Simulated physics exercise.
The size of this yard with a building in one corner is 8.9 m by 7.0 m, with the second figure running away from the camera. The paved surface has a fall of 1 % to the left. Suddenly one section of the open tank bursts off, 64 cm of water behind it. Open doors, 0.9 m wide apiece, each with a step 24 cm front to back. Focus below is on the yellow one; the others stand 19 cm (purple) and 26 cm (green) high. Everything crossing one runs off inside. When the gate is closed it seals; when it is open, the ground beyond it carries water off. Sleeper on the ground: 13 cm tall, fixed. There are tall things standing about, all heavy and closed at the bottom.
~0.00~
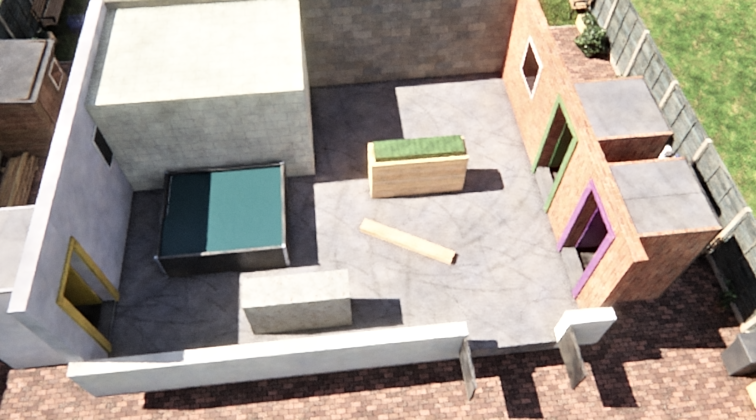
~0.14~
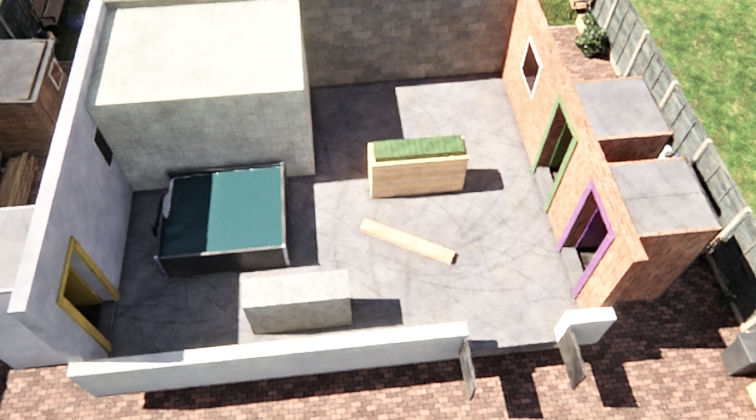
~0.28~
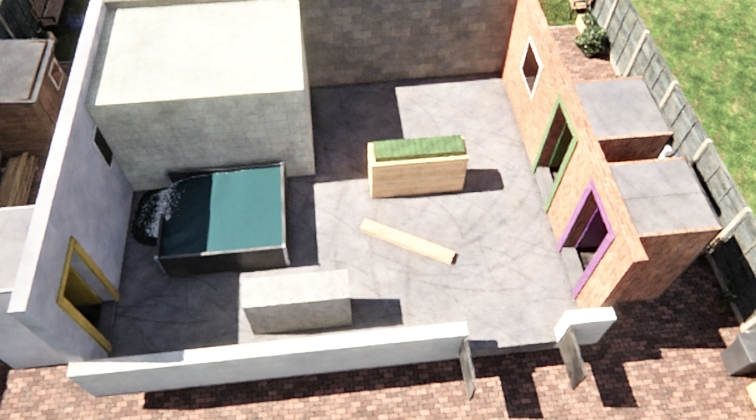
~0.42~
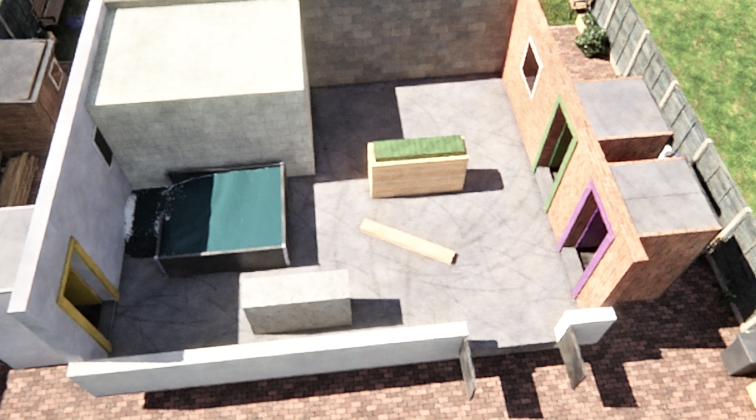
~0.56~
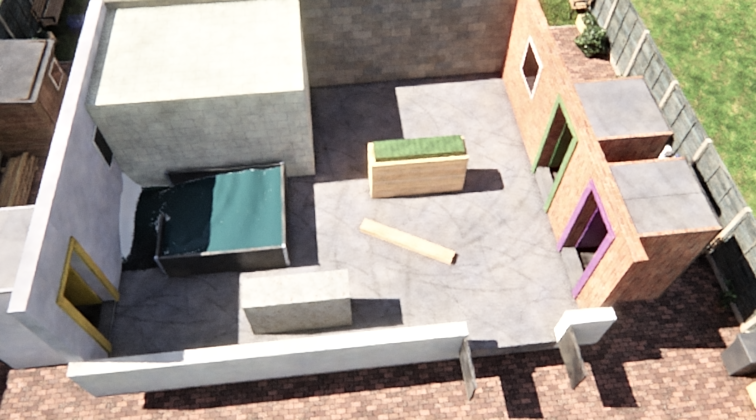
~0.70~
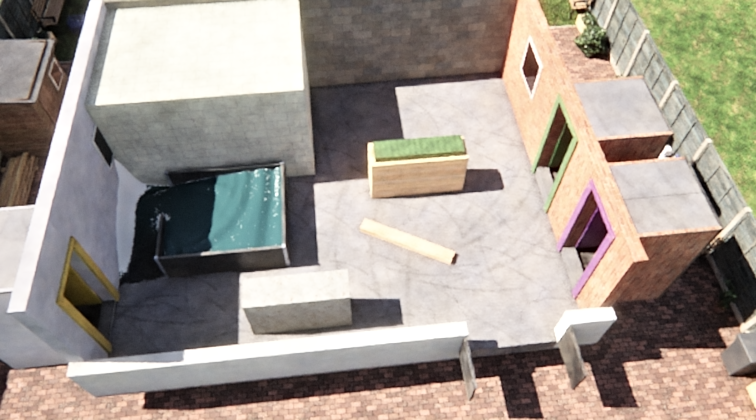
Water bursts from the left side of a dark, open tank of teal water, first as a small spill, then as a foaming patch spreading over the grey floor toward the left wall while the tank's surface turns rippled. The walled yard is seen from high above, with a pale block behind the tank. A yellow doorway stands left, green and purple ones right, and a grass-topped block and wooden beam stay still, as does the camera.
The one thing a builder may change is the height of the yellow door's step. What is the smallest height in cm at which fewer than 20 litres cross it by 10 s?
About 20 cm.
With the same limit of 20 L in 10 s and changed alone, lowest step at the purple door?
The purple door needs around 6.0 cm.
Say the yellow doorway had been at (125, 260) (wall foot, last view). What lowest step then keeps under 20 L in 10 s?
About 23 cm.
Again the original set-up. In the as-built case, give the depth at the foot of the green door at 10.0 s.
Roughly 3.5 cm deep.
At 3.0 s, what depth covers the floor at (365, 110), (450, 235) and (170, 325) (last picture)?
Approx. 0 / 0 / 6 cm.
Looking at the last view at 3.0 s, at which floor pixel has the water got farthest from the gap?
The farthest wet point is roughly at (425, 166) in the last view.
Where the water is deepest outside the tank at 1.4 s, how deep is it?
Around 62 centimetres.
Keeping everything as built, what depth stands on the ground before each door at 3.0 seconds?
Reading in centimetres: Purple = 0, green = 0, yellow = 10.
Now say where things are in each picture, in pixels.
The first frame shows the open tank at (224, 210) is whole and still, 64 cm deep; the yellow door at (92, 300) is dry.
In the second frame, the front is at a hidden place, 0.3 m from the gap at (172, 206); 0.2 m2 of floor is wet, 64 cm left at the back.
In the third frame, the gap is at (173, 207), the front 0.8 m out at (137, 231); the back of the open tank holds 64 cm.
In the fourth frame, the gap is at (173, 208), the front 1.0 m out at (125, 249); the back of the open tank holds 64 cm.
In the fifth frame, water pours out at (173, 208) and has run 1.2 m, to (123, 267); about 15 cm deep outside, 64 cm at the back.
In the sixth frame, the gap is at (173, 208), the front 1.4 m out at (120, 283); the back of the open tank holds 60 cm; the yellow door at (92, 300), 2.6 m from the gap, is still 0.9 m from the nearest water.
After 1.4 s water covers 10 % of the floor, deepest (62 cm) near (132, 206); 5 cm at the yellow door, 0 litres in over its 7 cm step.
After 3.0 s water covers 20 % of the floor, deepest (40 cm) near (136, 374); 10 cm at the yellow door, 2 litres in over its 7 cm step.
After 10.0 s water covers 75 % of the floor, deepest (18 cm) near (106, 377); 15 cm at the yellow door, 183 litres in over its 7 cm step.
At the yellow door as built, the water arrived by 1.1 s and peaked near 17 cm at 9.0 s.
With a step of 18 cm, 33 litres would have come in within the 10 s; with 24.5 cm, 3 litres. So under 20 litres takes about 20 cm.
